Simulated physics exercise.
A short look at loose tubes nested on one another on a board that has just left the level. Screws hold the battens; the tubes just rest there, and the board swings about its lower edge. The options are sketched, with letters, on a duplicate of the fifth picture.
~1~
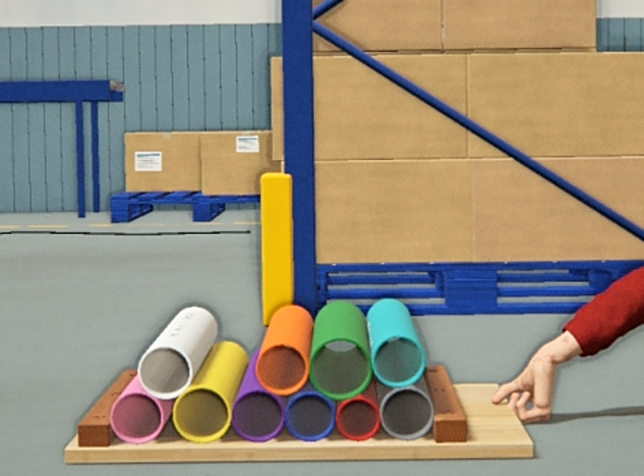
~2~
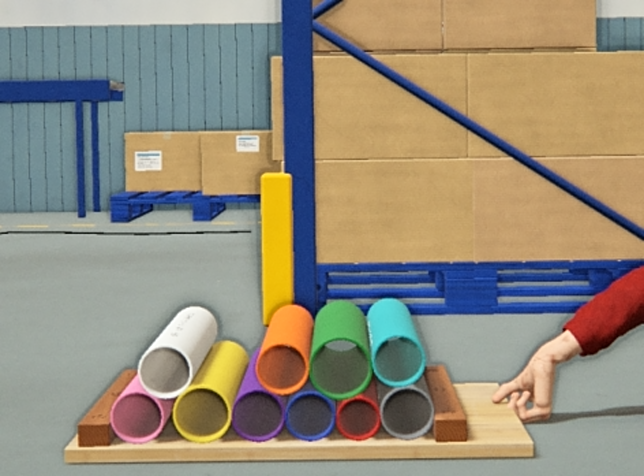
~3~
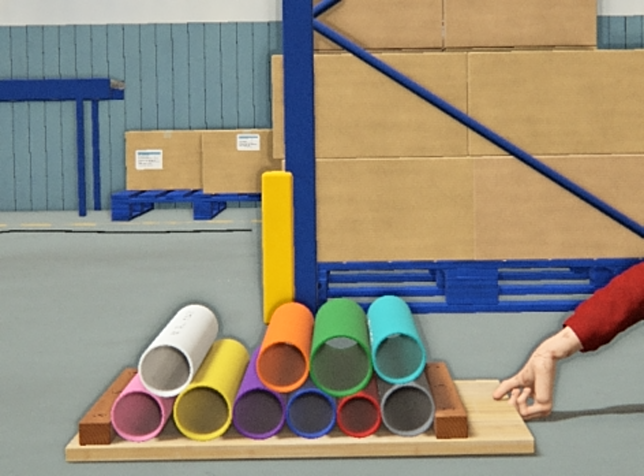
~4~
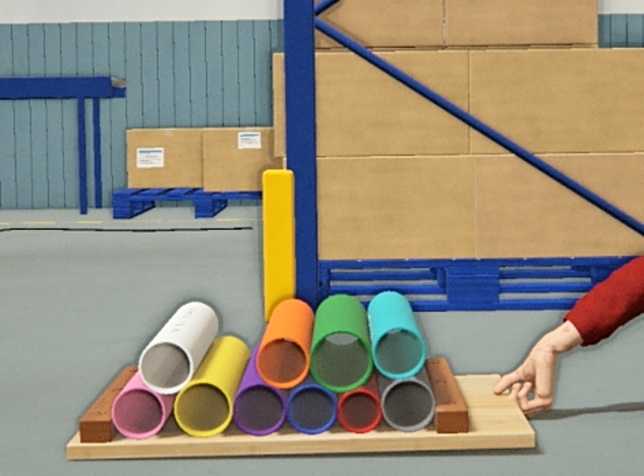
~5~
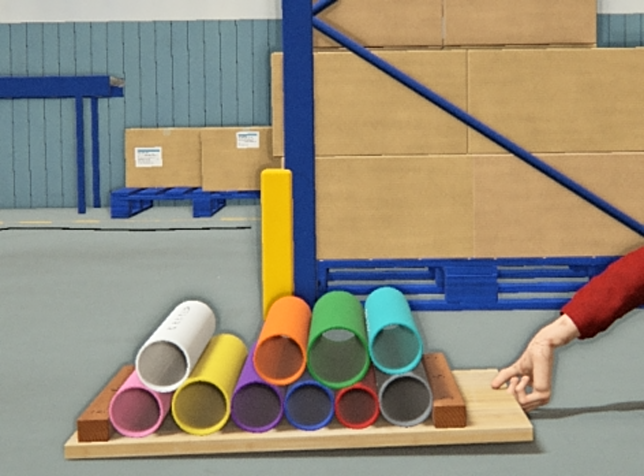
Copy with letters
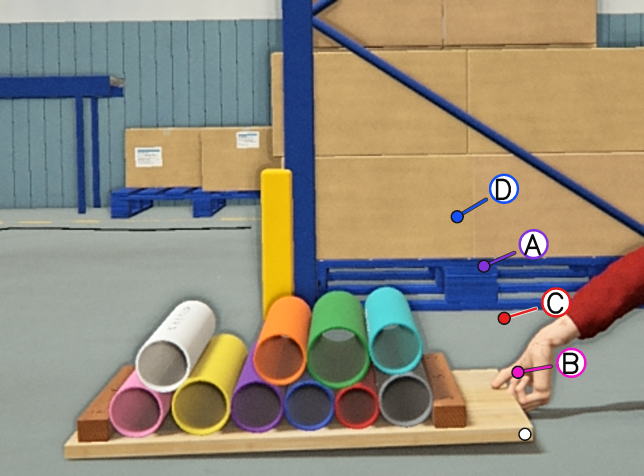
Colorful tubes sat stacked in two rows between brown strips on a wooden board, and a hand in a red sleeve at the right end raised that side slightly, the tubes staying nested together.
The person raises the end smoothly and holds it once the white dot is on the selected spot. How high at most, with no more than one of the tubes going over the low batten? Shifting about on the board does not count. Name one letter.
The last mark within the limit is C.
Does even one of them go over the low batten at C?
At C: No.
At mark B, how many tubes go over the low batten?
With B, none.
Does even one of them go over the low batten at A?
Yes.
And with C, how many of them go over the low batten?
It comes to none.
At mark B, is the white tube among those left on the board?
The white tube: Yes.
On the marked copy, A at (484, 266); B at (518, 372); C at (504, 318); D at (457, 216); the white dot at (525, 434).
Taking C. A third of the way, board at 13°.
Two thirds of the way, board at 16°.
When it is over, board at 16°, none over the low batten.
As for the rest, A four over the low batten (green, white, turquoise, orange); B none over the low batten; D four over the low batten (green, white, turquoise, orange).
